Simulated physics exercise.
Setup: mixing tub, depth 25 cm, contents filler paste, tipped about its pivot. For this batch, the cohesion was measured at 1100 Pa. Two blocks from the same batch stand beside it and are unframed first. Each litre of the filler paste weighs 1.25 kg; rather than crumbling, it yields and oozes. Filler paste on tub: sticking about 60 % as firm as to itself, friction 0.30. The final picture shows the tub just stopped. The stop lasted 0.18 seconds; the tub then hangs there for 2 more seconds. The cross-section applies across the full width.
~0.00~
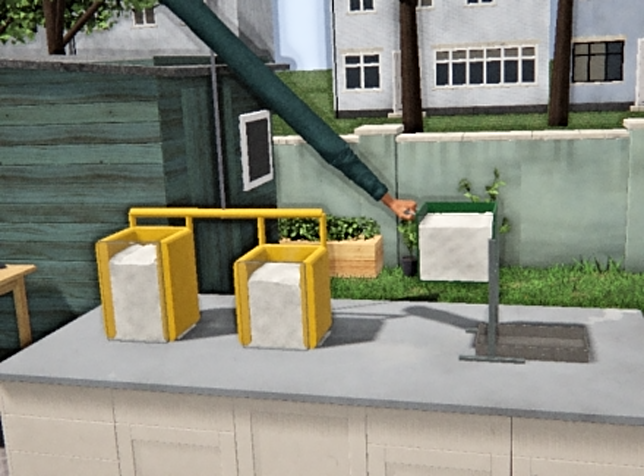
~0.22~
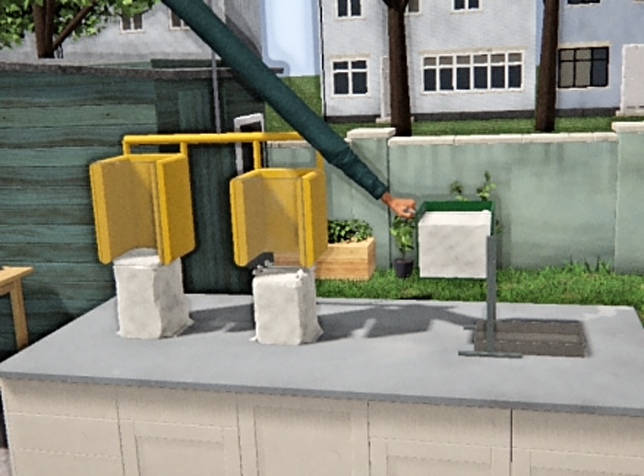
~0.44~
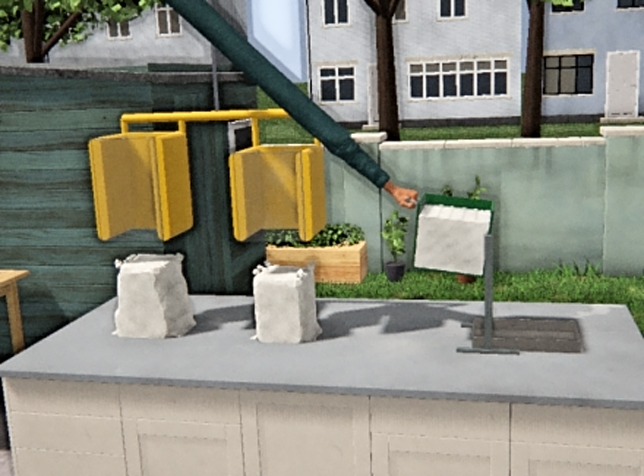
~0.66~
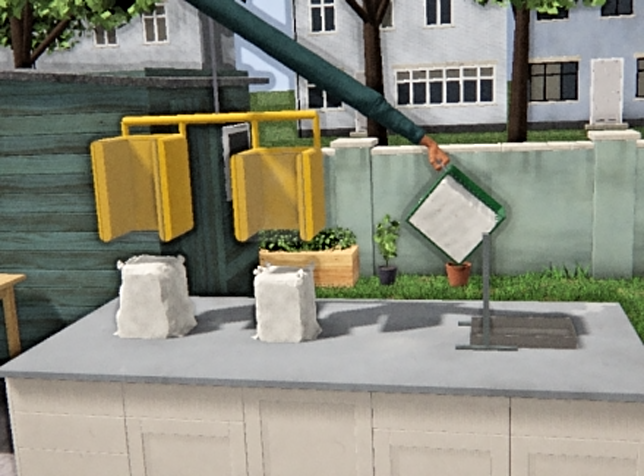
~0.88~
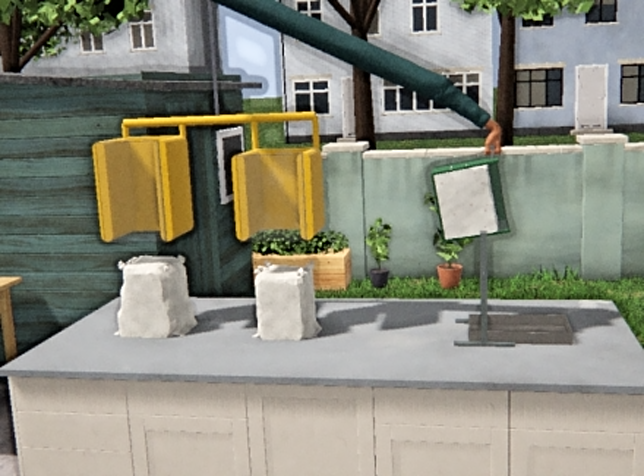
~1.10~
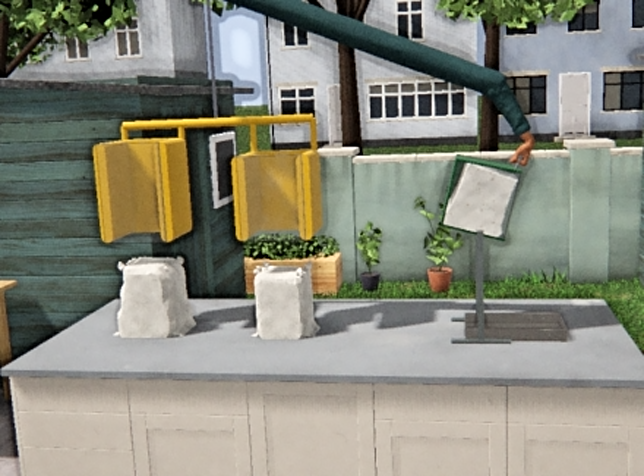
Two joined yellow moulds rise off a pair of pale blocks on a grey counter, and the left block sags slightly. To their right, a long green-sleeved arm swings a green tub clockwise about its stand, over onto its side and a little beyond, with the pale paste still inside.
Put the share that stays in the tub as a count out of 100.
The share that stays is about 41 out of 100.
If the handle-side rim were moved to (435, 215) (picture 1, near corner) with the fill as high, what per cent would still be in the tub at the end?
Around 100 percent would still be in the tub at the end.
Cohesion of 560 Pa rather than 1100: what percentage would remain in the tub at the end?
25 %.
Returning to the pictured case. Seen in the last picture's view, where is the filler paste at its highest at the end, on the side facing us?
At about (477, 204).
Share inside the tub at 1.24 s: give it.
Close to 90 in a hundred.
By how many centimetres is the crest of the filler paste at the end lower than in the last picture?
About 16 cm.
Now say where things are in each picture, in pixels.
The first frame shows handle-side rim at (418, 214), tilt 0 degrees; highest point of the filler paste at (479, 226); test blocks 36 cm, 29 cm high (left to right).
The second frame shows handle-side rim at (418, 212), tilt 0 degrees; highest point of the filler paste at (478, 224); test blocks 34 cm, 29 cm high (left to right).
The third frame shows handle-side rim at (420, 203), tilt 7 degrees; highest point of the filler paste at (425, 216); test blocks 32 cm, 29 cm high (left to right).
The fourth frame shows handle-side rim at (450, 172), tilt 42 degrees; highest point of the filler paste at (446, 184); test blocks 32 cm, 29 cm high (left to right).
The fifth frame shows handle-side rim at (498, 163), tilt 81 degrees; highest point of the filler paste at (482, 168); test blocks 32 cm, 29 cm high (left to right).
The sixth frame shows handle-side rim at (521, 174), tilt 104 degrees; highest point of the filler paste at (468, 165); test blocks 32 cm, 29 cm high (left to right).
By 1.24 s, the tub is at 104 degrees and holds 89 %.
By 1.41 s, the tub is at 104 degrees and holds 60 %.
By 1.58 s, the tub is at 104 degrees and holds 41 %.
By 1.75 s, the tub is at 104 degrees and holds 41 %.
By 3.10 s, at the end, the tub is at 104 degrees and holds 41 %.
